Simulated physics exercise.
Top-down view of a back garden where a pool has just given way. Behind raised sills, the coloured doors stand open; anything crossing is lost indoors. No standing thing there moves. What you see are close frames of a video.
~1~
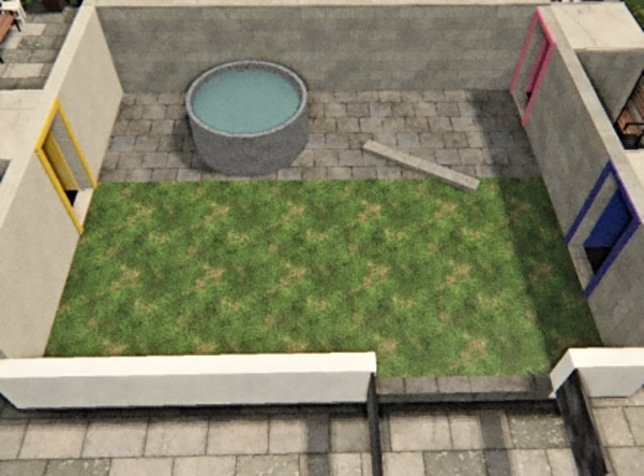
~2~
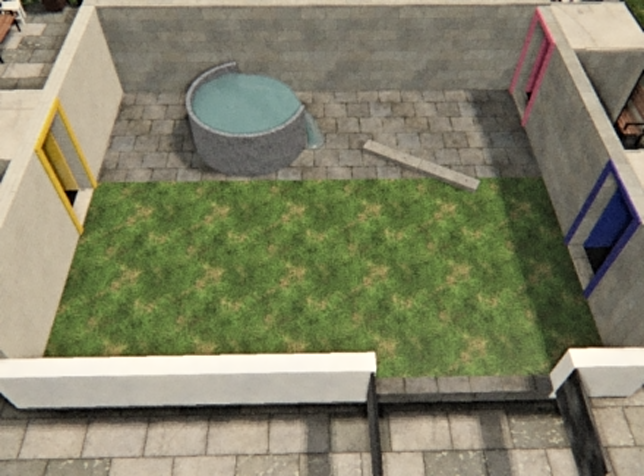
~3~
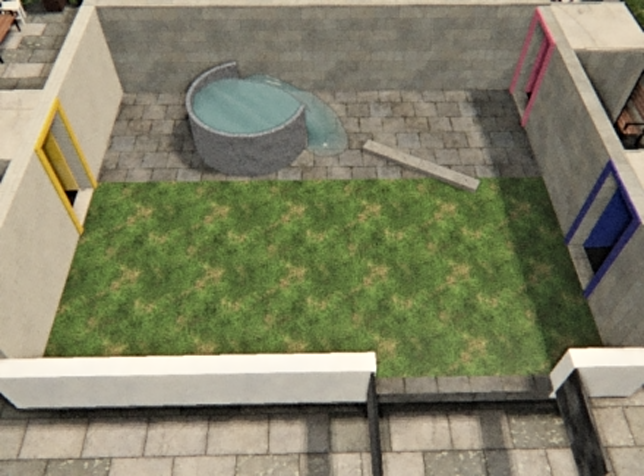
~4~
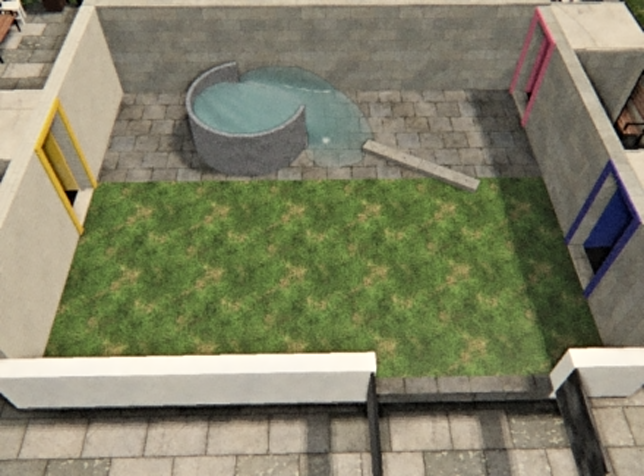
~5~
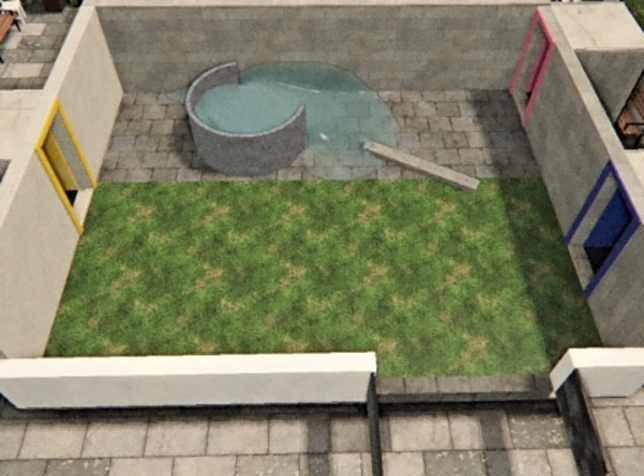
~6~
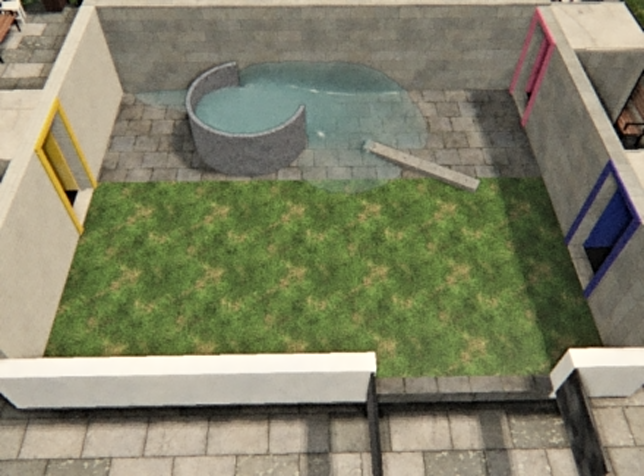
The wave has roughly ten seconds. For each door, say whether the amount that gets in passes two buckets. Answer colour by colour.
Blue door: Yes, yellow door: No, pink door: Yes.
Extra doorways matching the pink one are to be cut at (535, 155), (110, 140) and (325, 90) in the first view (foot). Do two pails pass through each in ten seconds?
Checking each in order, the first beats the threshold, the second misses the threshold, and the third beats the threshold.
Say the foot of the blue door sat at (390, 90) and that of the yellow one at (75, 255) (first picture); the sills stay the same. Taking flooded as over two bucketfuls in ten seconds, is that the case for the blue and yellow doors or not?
In short: The blue door tops the mark, the yellow door falls short.
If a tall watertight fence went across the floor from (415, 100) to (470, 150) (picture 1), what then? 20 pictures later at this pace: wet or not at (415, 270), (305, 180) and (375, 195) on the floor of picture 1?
Outcome per location, in sequence: Soaking, unsoaked, soaking.
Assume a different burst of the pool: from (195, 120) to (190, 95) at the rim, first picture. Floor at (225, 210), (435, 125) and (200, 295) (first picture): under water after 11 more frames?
Untouched, untouched, untouched.
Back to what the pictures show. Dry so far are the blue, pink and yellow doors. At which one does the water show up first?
I'd say the door marked pink.
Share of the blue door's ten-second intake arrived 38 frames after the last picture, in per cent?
Roughly 45 per cent.
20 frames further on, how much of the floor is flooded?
50 %, roughly.
A moment on, water covers 25 % of the floor; the blue door not reached, the yellow door not reached, the pink door under two buckets in.
Next, water covers 30 % of the floor; the blue door not reached, the yellow door wet at the sill, nothing in, the pink door far over two buckets in.
Then, water covers 50 % of the floor; the blue door under two buckets in, the yellow door wet at the sill, nothing in, the pink door far over two buckets in.
Later, water covers 70 % of the floor; the blue door under two buckets in, the yellow door wet at the sill, nothing in, the pink door far over two buckets in.
In the end, water covers 95 % of the floor; the blue door over two buckets in, the yellow door wet at the sill, nothing in, the pink door far over two buckets in.
